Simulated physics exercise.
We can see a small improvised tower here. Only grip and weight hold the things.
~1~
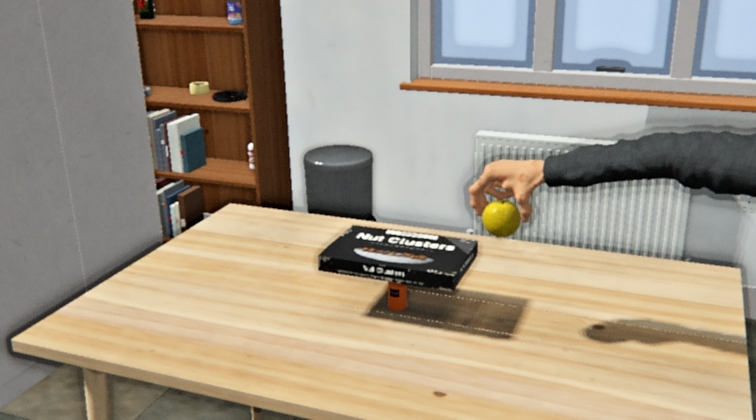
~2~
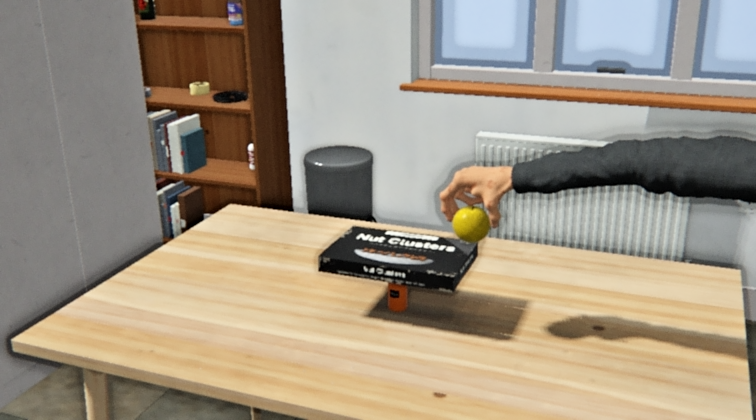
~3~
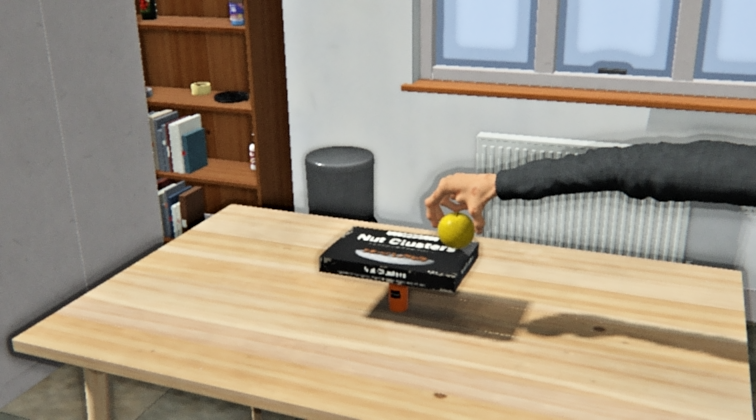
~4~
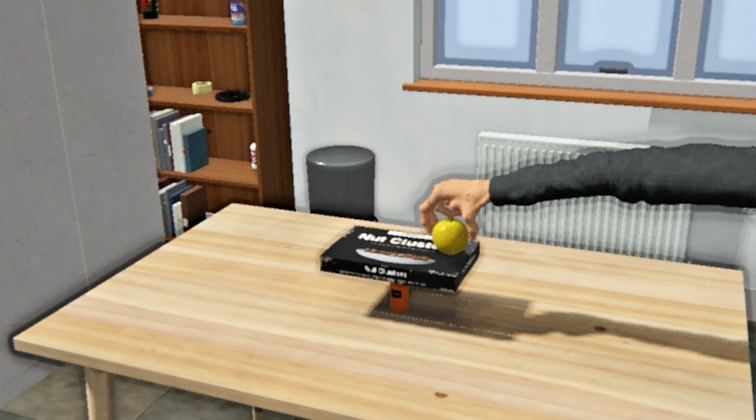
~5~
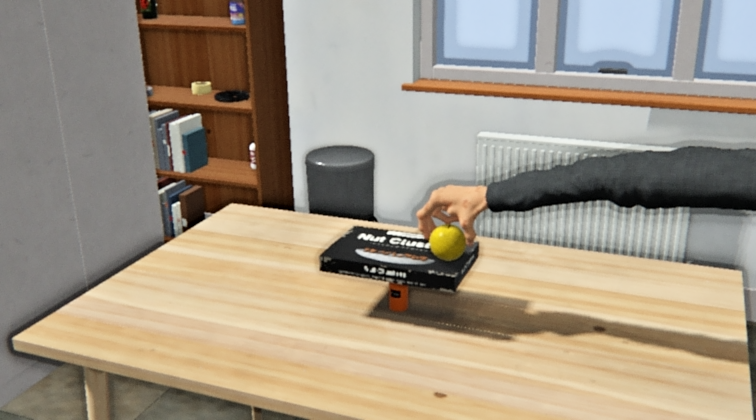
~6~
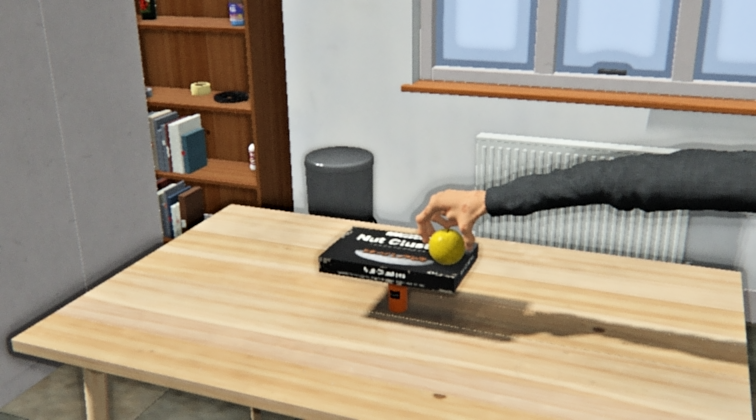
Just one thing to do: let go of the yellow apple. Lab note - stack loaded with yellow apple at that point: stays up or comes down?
I'd say it doesn't stand firm, sadly.
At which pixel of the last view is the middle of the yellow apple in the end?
It finishes at about (484, 319).
Then, 0.40 s past the last view, yellow apple now fallen; black packet rocked 43° from its first pose.
Then, 0.60 s past the last view, black packet rocked 43° from its first pose; orange shaker rocked 13° from its first pose.
Then, 0.70 s past the last view, black packet now fallen; orange shaker rocked 61° from its first pose.
Then, 0.90 s past the last view, orange shaker now fallen.
Finally, fallen, yellow apple, black packet and orange shaker. Final places as the last picture's camera would see them, yellow apple near (484, 319). The stack comes apart.
